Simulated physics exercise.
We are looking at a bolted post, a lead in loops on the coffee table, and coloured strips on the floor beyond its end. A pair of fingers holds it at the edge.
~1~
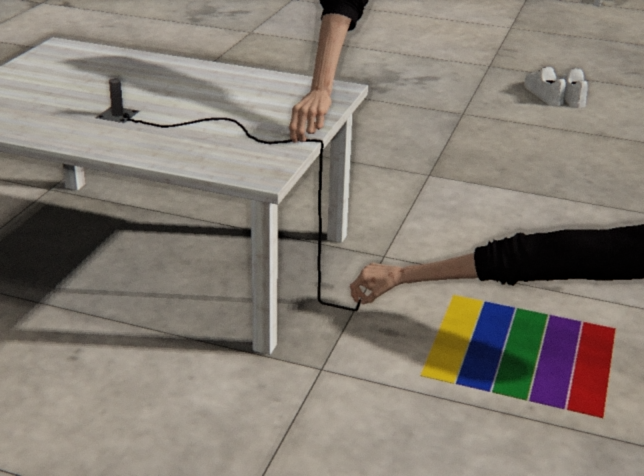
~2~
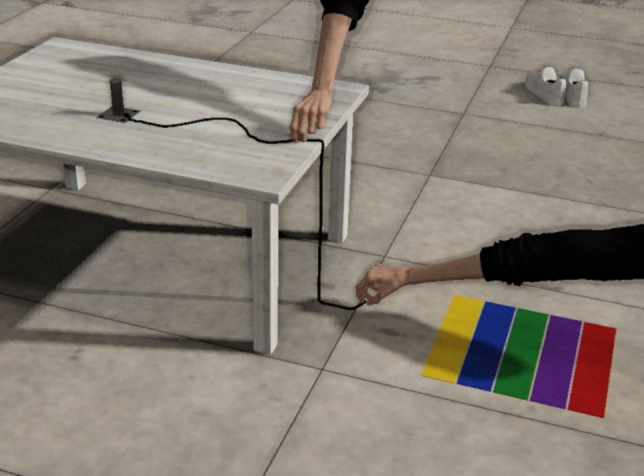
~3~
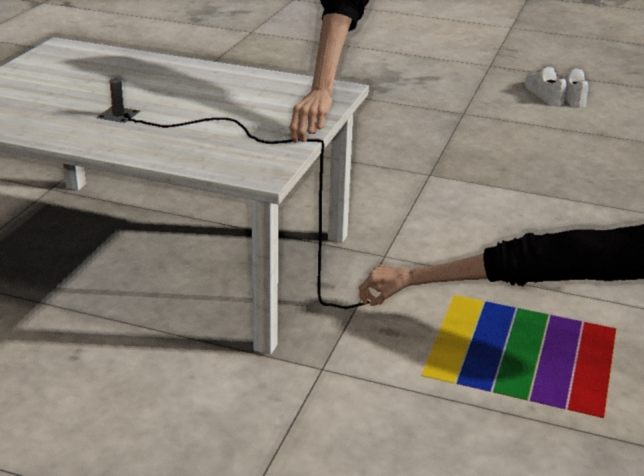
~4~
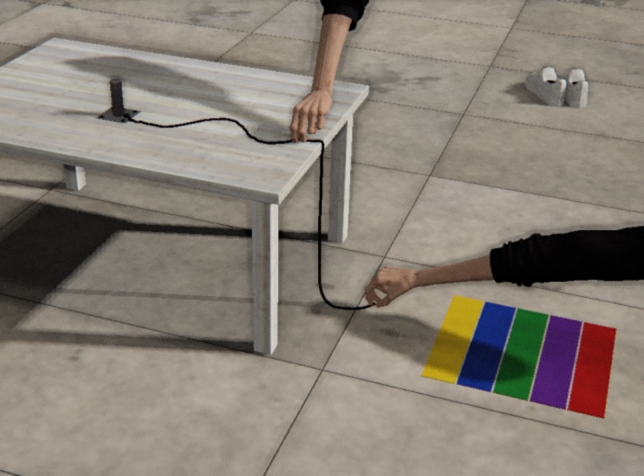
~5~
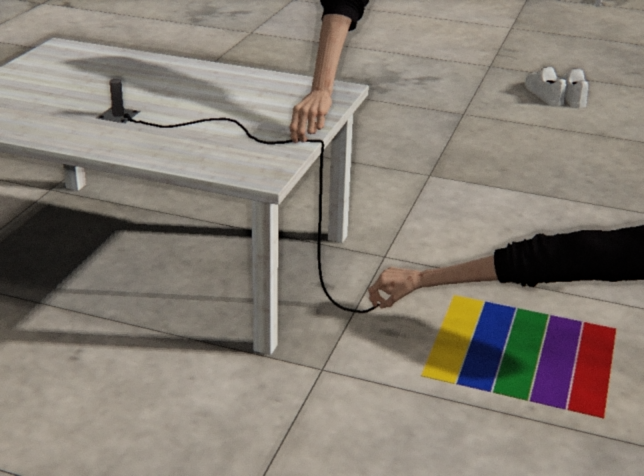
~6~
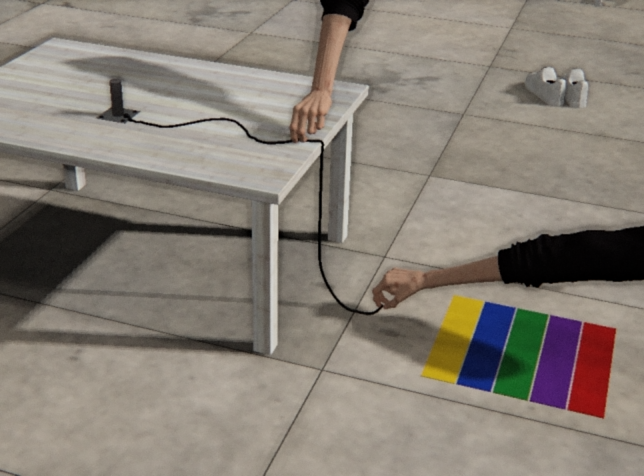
A hand near the floor drawing a black cord slightly right toward coloured strips while another hand holds it at the table edge.
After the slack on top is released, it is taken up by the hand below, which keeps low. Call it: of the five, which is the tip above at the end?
The green strip.
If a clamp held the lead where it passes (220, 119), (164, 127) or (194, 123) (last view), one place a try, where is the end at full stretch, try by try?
Result per try (px, approx.): (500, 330); (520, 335); (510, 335).
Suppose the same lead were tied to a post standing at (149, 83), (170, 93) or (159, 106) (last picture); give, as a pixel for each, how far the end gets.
About (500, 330), (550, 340) and (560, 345).
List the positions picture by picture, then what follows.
In the first frame, end (360, 300); yellow (443, 363); blue (478, 371); green (514, 379); purple (551, 388); red (588, 396).
In the second frame, end (366, 301); lead through (148, 124) (218, 119) (265, 142) (322, 160) (321, 226) (319, 291).
In the third frame, end (369, 302).
In the fourth frame, end (375, 304); lead through (148, 124) (218, 120) (265, 143) (322, 161) (319, 227) (321, 292).
In the fifth frame, end (379, 304).
In the sixth frame, end (383, 305); lead through (148, 124) (218, 120) (265, 143) (322, 161) (320, 227) (331, 292).
Soon after, end near (468, 324); over yellow.
Then, end near (506, 332); over blue.
At full stretch, end near (528, 336); over green. It gets as far as the green strip.
